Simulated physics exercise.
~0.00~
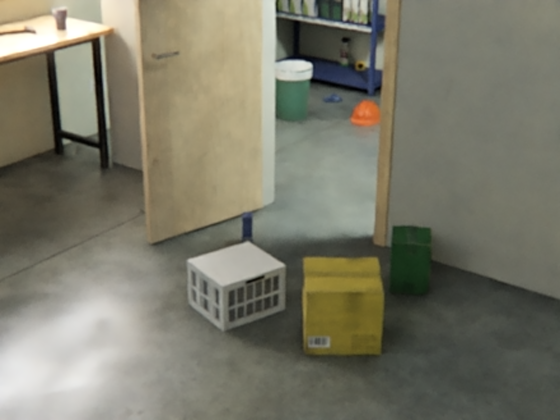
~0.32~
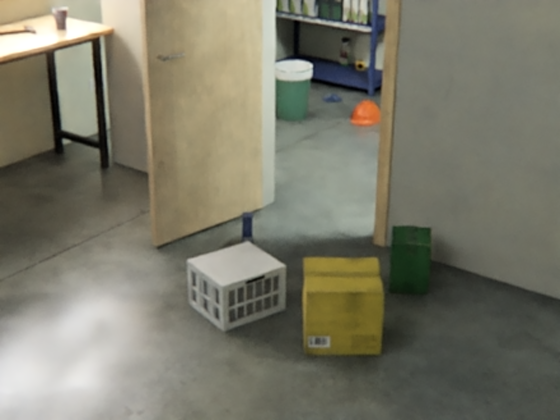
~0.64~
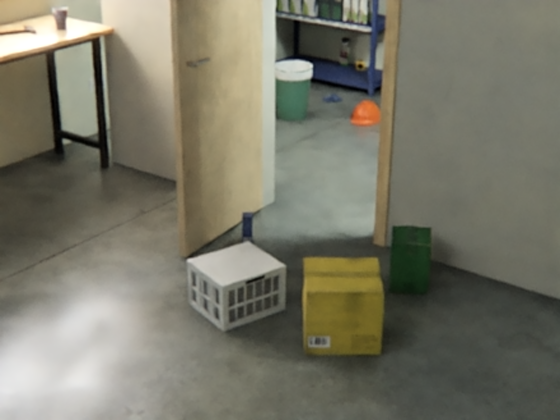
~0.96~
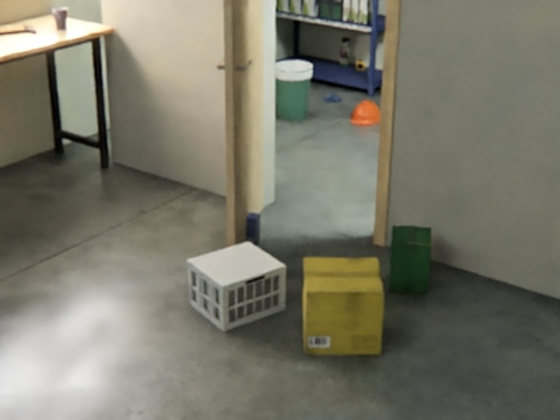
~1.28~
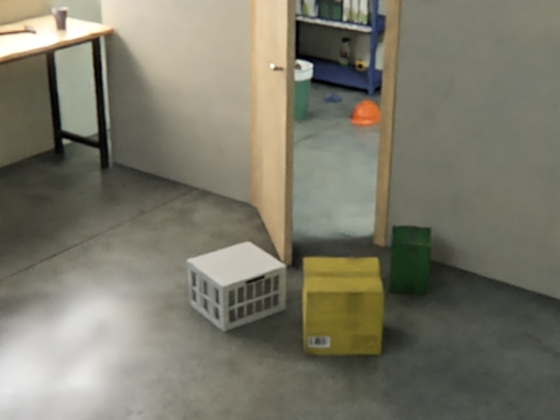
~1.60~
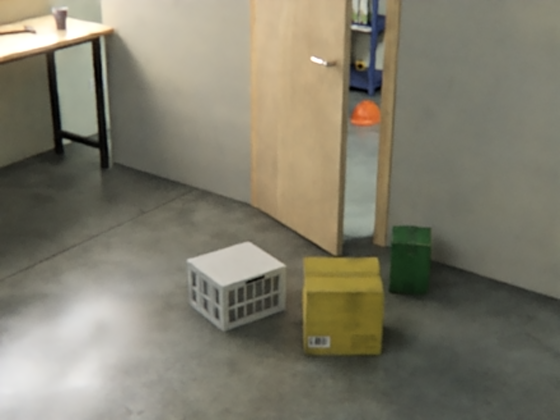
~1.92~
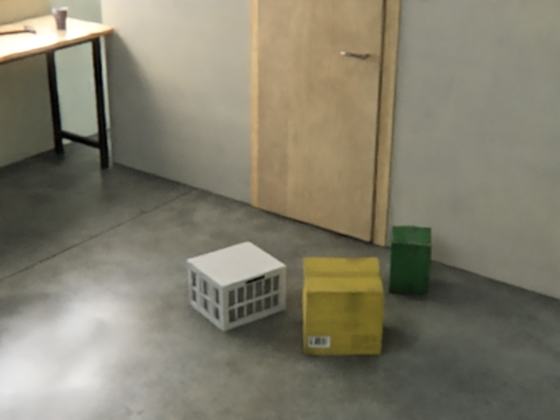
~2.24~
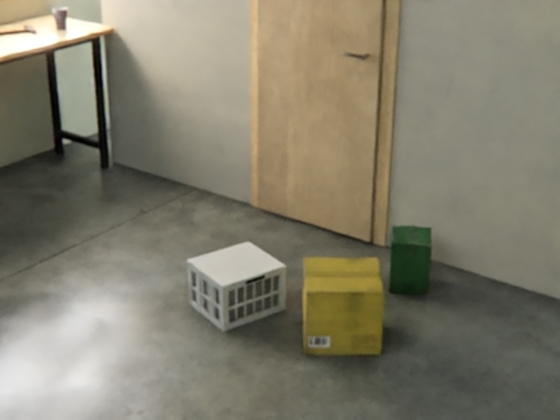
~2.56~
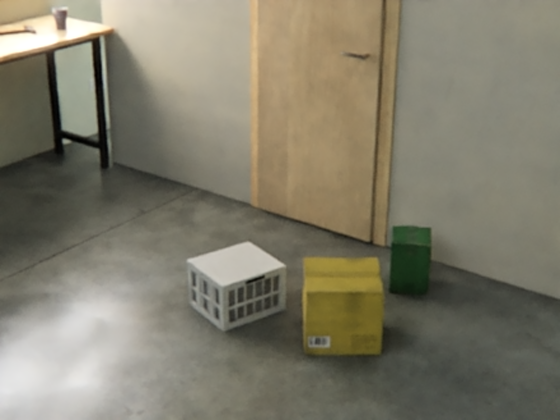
The wooden door swung to the right from wide open, nudging a small blue carton behind it out of view, and closed fully across the doorway, while the white crate, yellow box and green box on the floor stayed where they were.
